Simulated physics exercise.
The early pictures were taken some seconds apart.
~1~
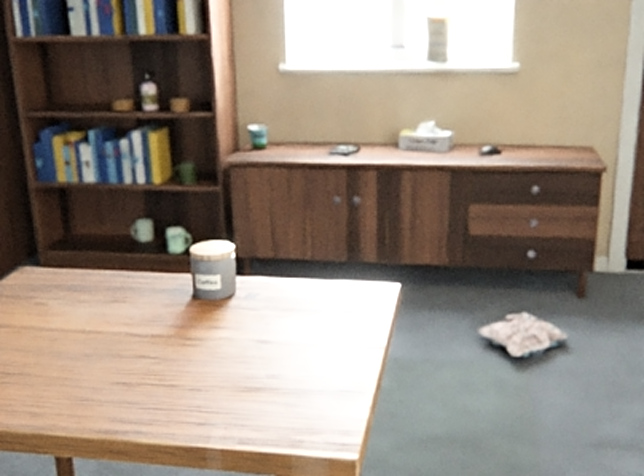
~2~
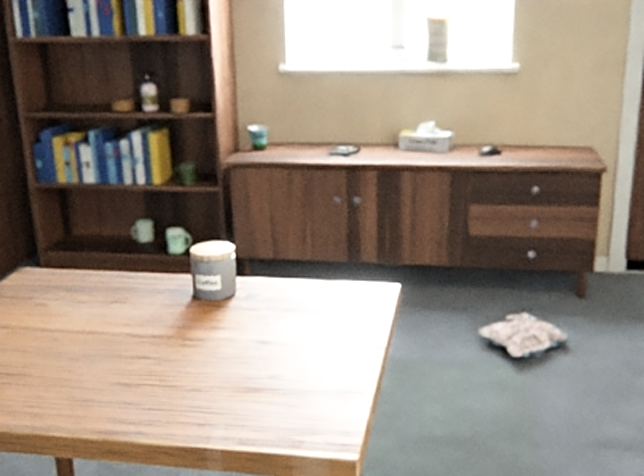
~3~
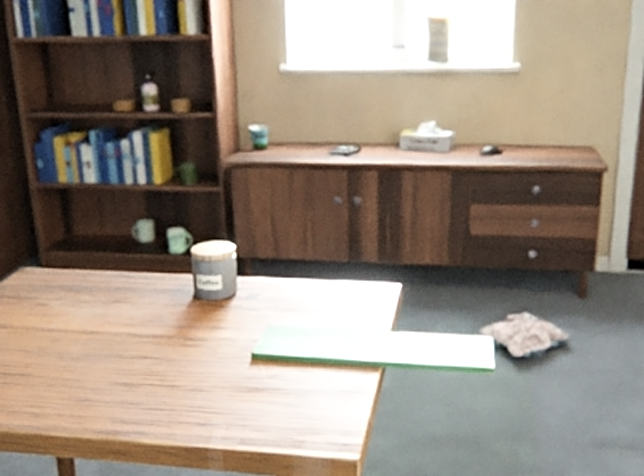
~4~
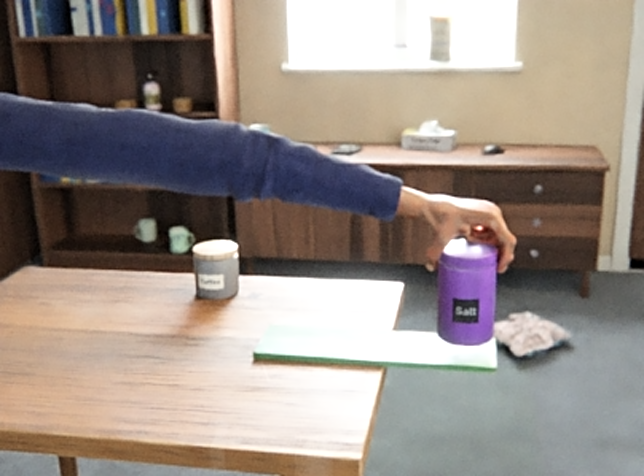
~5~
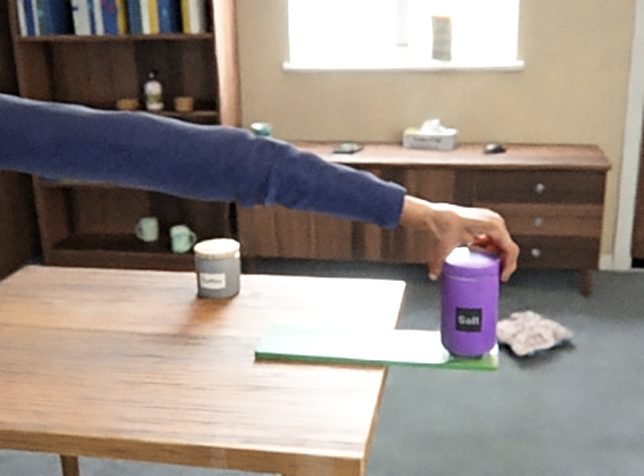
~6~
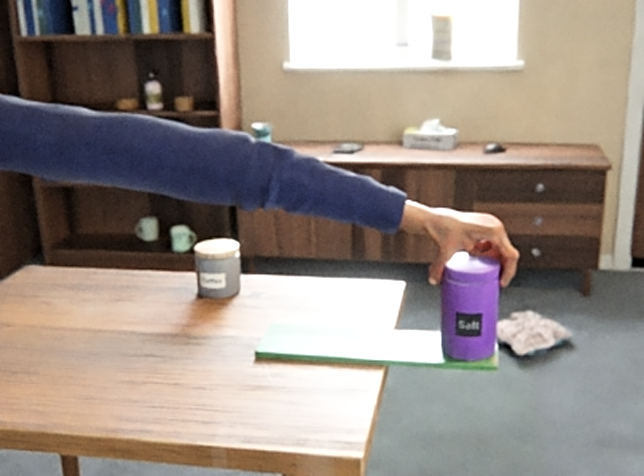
In a room with a bookcase, a grey jar sat on a wooden table, then a green-edged board appeared jutting past its right edge, and a hand lowered a purple jar onto the board's outer end.
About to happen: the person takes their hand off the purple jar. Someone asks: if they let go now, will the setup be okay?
No, it goes down.
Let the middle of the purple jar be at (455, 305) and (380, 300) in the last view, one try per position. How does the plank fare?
Topples, then stays put.
Then, 0.50 s later than the last frame, green plank and purple jar now down on the floor or falling.
Then, 0.60 s later than the last frame, things are still on the move.
When it is over, down on the floor or falling, green plank and purple jar; grey jar as before. The plank goes over.
